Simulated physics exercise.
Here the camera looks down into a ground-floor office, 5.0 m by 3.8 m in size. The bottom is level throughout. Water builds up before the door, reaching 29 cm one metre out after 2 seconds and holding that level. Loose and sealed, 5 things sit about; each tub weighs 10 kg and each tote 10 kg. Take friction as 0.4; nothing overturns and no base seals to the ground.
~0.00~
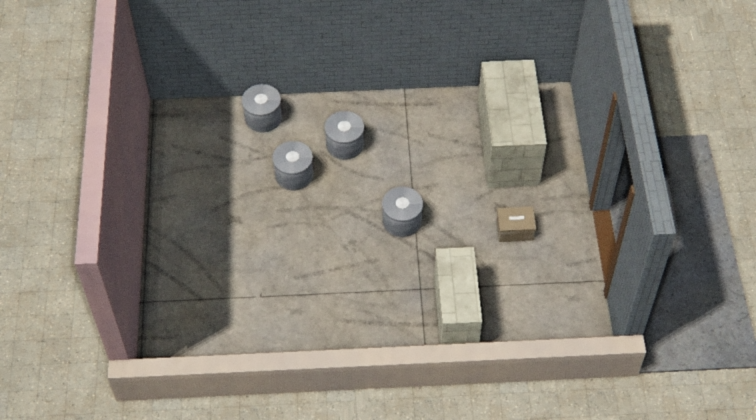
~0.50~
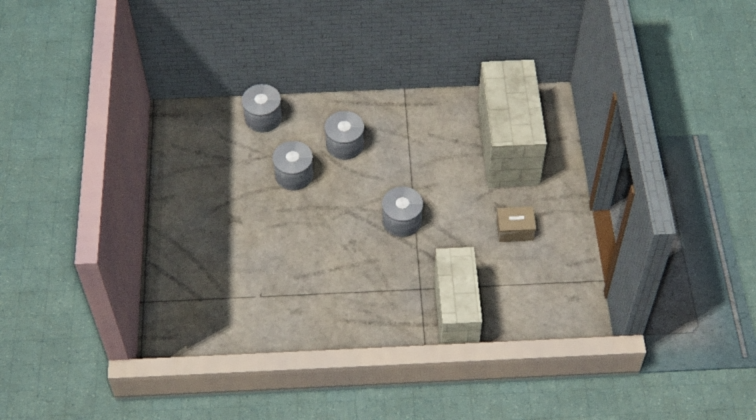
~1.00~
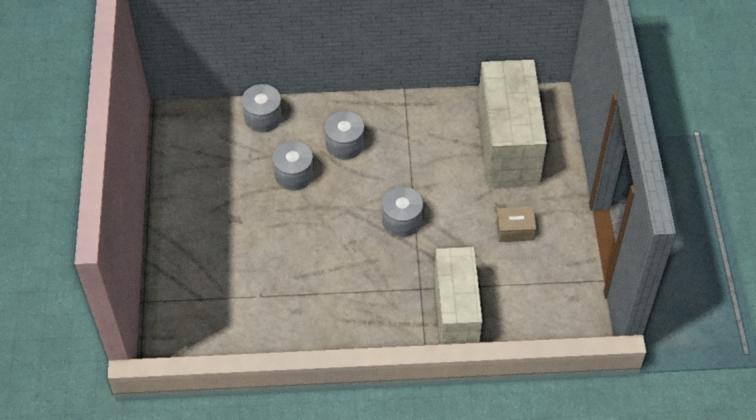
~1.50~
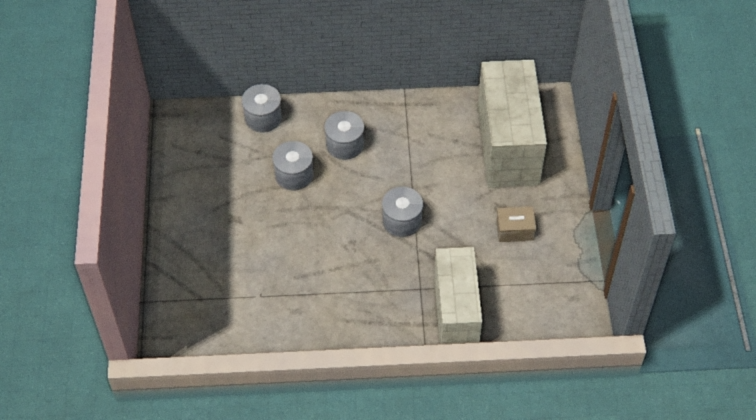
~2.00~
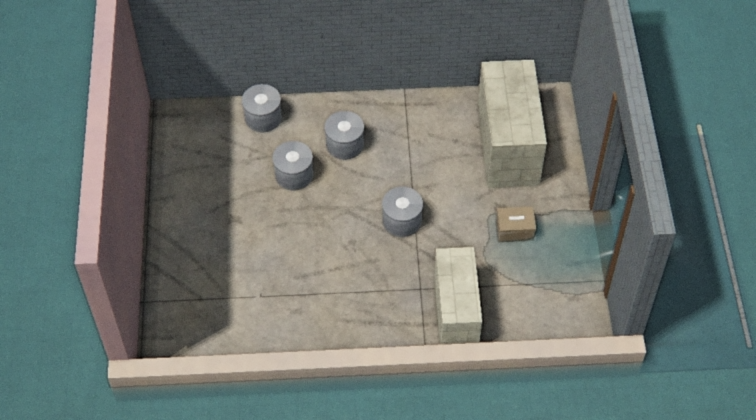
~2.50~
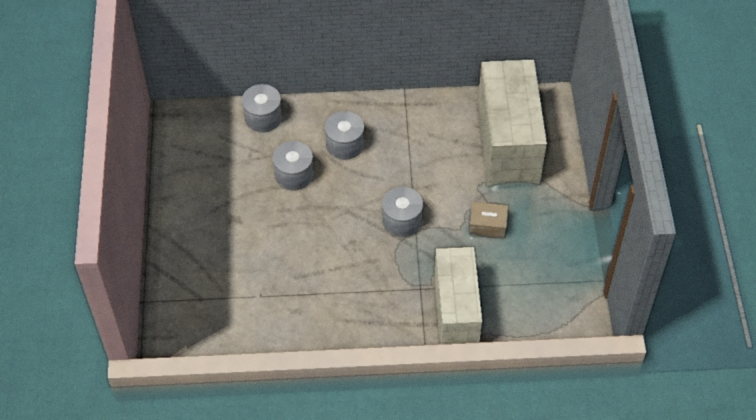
Water rose over the ground outside a walled room, then came in through the doorway on the right and spread across the floor, shifting a small brown box slightly to the left.
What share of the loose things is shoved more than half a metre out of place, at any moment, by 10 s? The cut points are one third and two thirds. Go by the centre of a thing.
It falls in the high range.
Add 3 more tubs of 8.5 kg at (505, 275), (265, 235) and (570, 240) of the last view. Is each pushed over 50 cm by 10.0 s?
First exceeds it, second exceeds it, third exceeds it.
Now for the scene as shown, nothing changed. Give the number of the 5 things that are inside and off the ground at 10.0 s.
I'd say 5 of them.
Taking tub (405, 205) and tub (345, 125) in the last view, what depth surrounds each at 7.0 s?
Roughly 12 and 9 cm.
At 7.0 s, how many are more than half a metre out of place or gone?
At that time I count 5.
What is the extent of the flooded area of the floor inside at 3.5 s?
About 8.5 m2.
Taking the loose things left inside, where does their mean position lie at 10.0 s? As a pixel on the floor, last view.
The average lands around (208, 152).
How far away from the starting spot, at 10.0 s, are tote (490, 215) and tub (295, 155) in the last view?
Net displacement, in order: 350 cm; 120 cm.
After 3.5 s 1 of 5 are over 50 cm from their spots; 0 afloat.
After 4.5 s 2 of 5 are over 50 cm from their spots; 0 afloat.
After 7.0 s 5 of 5 are over 50 cm from their spots; 5 afloat.
After 10.0 s 5 of 5 are over 50 cm from their spots, and 5 have been at some point; 5 afloat.
